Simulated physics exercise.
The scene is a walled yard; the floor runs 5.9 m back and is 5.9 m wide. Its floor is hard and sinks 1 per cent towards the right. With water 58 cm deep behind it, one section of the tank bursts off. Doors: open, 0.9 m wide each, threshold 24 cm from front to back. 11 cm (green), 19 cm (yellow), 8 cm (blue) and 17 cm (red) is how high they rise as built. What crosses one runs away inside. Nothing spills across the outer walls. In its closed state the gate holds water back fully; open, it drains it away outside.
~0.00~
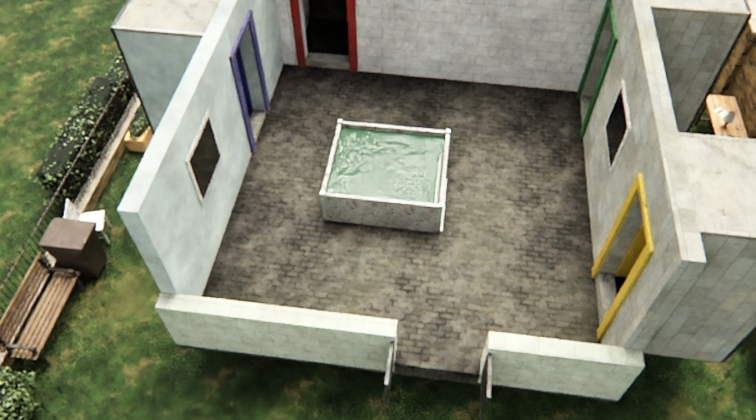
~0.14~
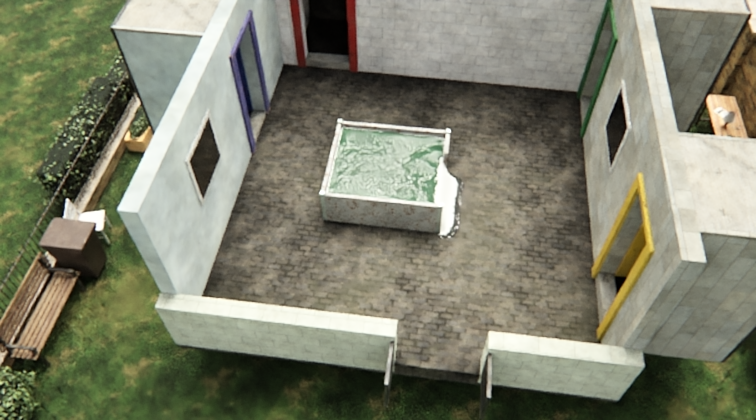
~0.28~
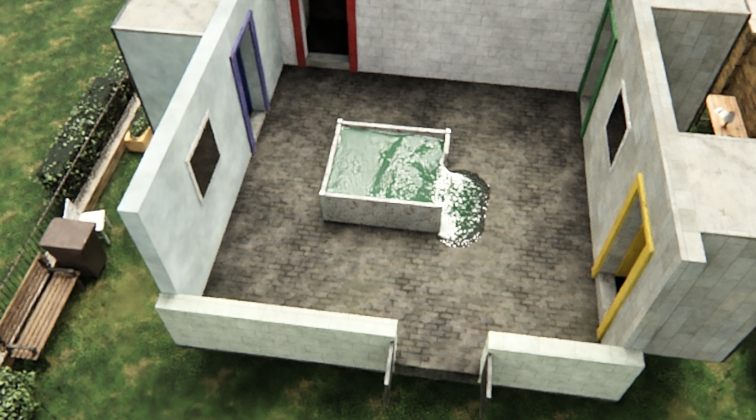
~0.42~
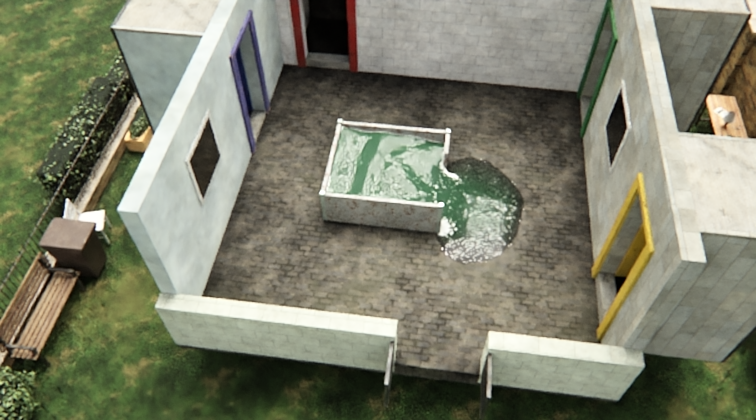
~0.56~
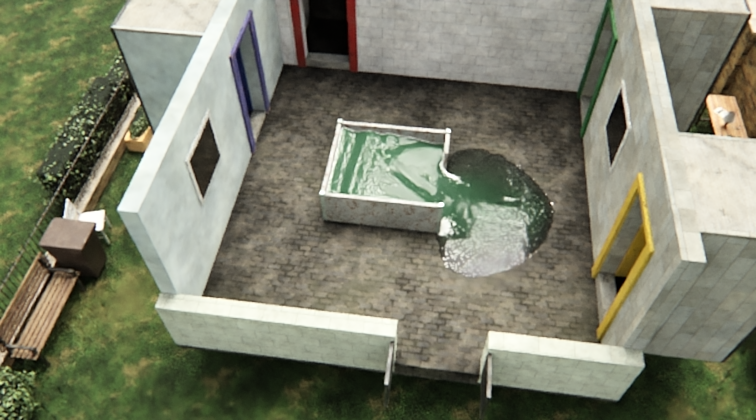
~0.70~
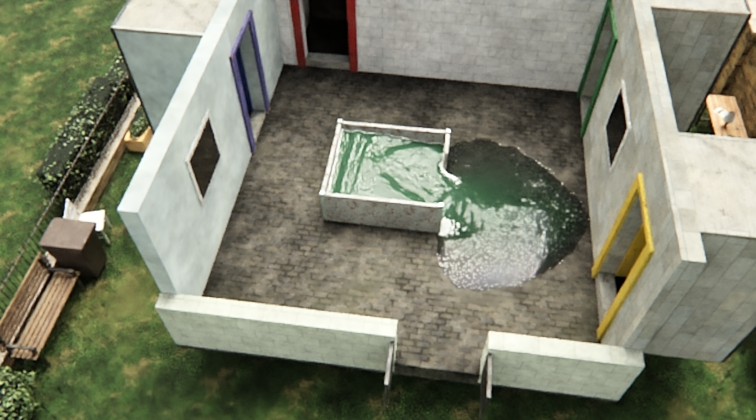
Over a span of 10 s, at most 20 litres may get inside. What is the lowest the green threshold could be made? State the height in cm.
Around 9 cm high.
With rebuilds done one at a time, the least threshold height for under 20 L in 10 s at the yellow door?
For yellow: Close to 15 cm.
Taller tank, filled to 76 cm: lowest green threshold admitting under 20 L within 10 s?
Then around 13.0 centimetres.
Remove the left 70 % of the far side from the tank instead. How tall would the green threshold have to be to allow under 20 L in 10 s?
That way, roughly 13.5 cm.
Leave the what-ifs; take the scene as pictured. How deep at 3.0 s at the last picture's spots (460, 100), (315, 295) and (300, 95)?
Roughly 0, 0 and 0 cm, in turn.
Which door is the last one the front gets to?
The answer is the blue door.
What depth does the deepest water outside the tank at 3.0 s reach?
About 28 cm at most.
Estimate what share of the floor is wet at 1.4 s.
Near 25 per cent of the open floor.
After 1.4 s water covers 25 % of the floor, deepest (30 cm) near (583, 228); it has not reached the green door.
After 3.0 s water covers 35 % of the floor, deepest (28 cm) near (595, 373); 7 cm at the green door, 0 litres in over its 11 cm threshold.
After 10.0 s water covers 95 % of the floor, deepest (8 cm) near (333, 160); 7 cm at the green door, 10 litres in over its 11 cm threshold.
At the green door as built, the water arrived by 1.8 s and peaked near 12 cm at 5.6 s.
With a threshold of 7.5 cm, 34 litres would have come in within the 10 s; with 10 cm, 14 litres. So under 20 litres takes about 9 cm.
